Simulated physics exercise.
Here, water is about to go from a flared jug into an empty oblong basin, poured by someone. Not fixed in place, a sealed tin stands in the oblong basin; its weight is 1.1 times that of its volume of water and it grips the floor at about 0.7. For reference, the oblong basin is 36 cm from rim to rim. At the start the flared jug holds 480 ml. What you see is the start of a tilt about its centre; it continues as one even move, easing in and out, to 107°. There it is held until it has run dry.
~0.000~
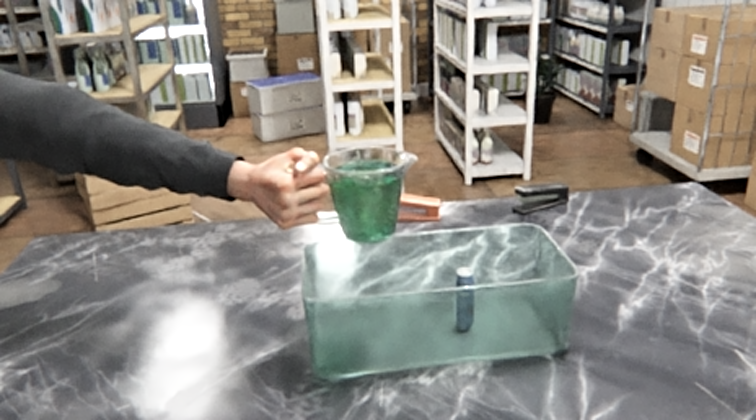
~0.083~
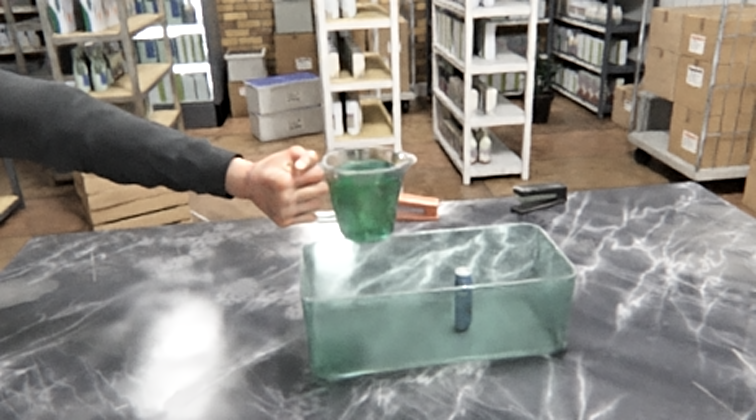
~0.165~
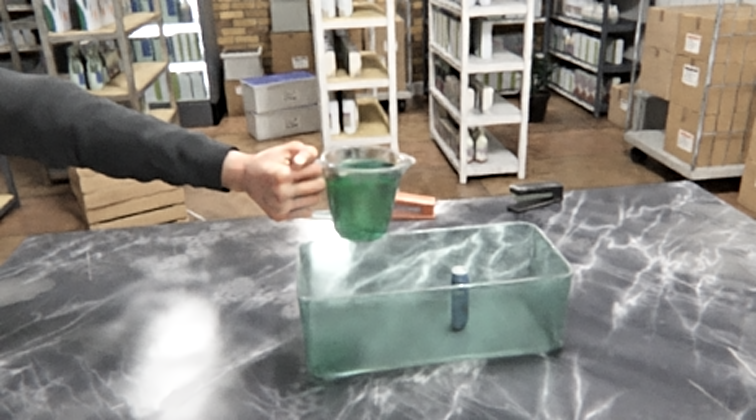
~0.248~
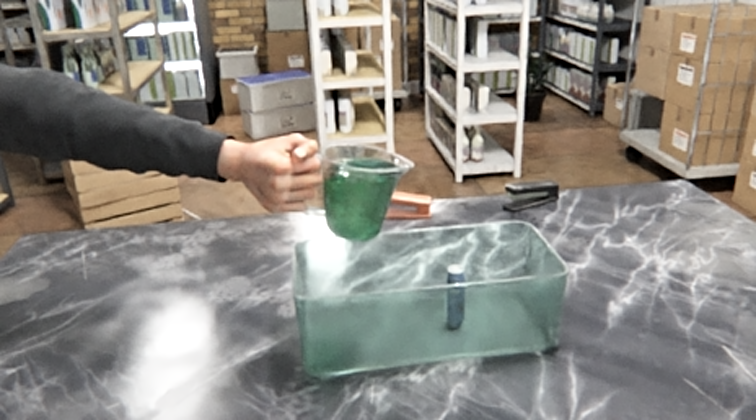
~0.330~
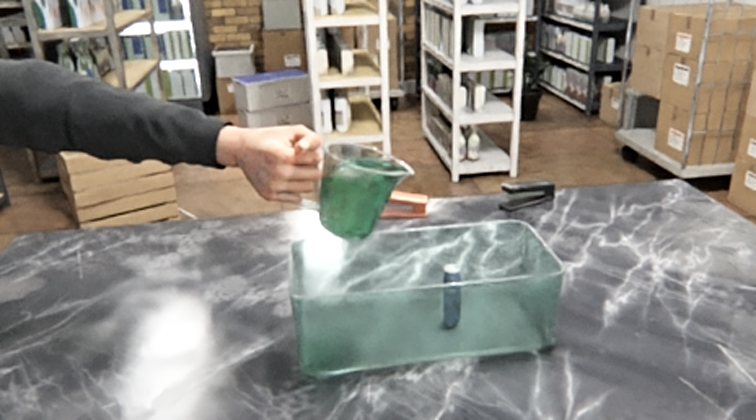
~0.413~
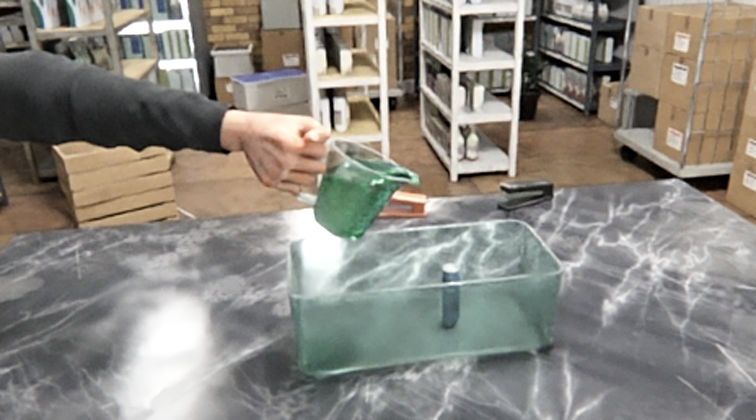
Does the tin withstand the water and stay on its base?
No, it is knocked over.
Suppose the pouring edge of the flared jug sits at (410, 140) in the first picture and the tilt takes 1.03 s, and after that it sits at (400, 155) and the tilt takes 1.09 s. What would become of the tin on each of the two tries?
The tin overturns the first time and overturns the second time.
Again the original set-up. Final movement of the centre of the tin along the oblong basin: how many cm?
About 8.0 cm.
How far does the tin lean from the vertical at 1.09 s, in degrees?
It is at some 80°.
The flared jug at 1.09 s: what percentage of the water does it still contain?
About 7 percent.
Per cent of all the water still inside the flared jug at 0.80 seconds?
Close to 52 in a hundred.
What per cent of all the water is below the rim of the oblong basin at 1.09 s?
I'd put it at roughly 88 per cent.
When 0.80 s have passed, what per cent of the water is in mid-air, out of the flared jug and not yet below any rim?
Share: Roughly 18 per cent.
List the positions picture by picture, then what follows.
In the first picture, it leans 0°; its right rim is at (417, 157); the water meets the walls at (329, 172) and (402, 167); the oblong basin's rim runs from (303, 272) to (558, 249); the tin's top is at (465, 274).
In the second picture, it leans 1°; its right rim is at (416, 158); the water meets the walls at (328, 172) and (402, 168).
In the third picture, it leans 5°; its right rim is at (415, 160); the water meets the walls at (326, 170) and (400, 167).
In the fourth picture, it leans 11°; its right rim is at (414, 164); the water meets the walls at (325, 170) and (401, 166).
In the fifth picture, it leans 18°; its right rim is at (414, 171); the water meets the walls at (325, 171) and (406, 166).
In the sixth picture, it leans 28°; its right rim is at (415, 180); the water meets the walls at (325, 174) and (409, 172); 2 per cent is over the edge.
By 0.80 s the tilt is 80° and 51 per cent is still to pour; the tin stands where it began.
By 1.09 s the tilt is 104° and 7 per cent is still to pour; the tin lies on its side.
By 1.39 s the tilt is 107° and 0 per cent is still to pour; the tin lies on its side.
By 1.71 s the tilt is 107° and 0 per cent is still to pour; the tin lies on its side.
At rest the tin lies on its side.
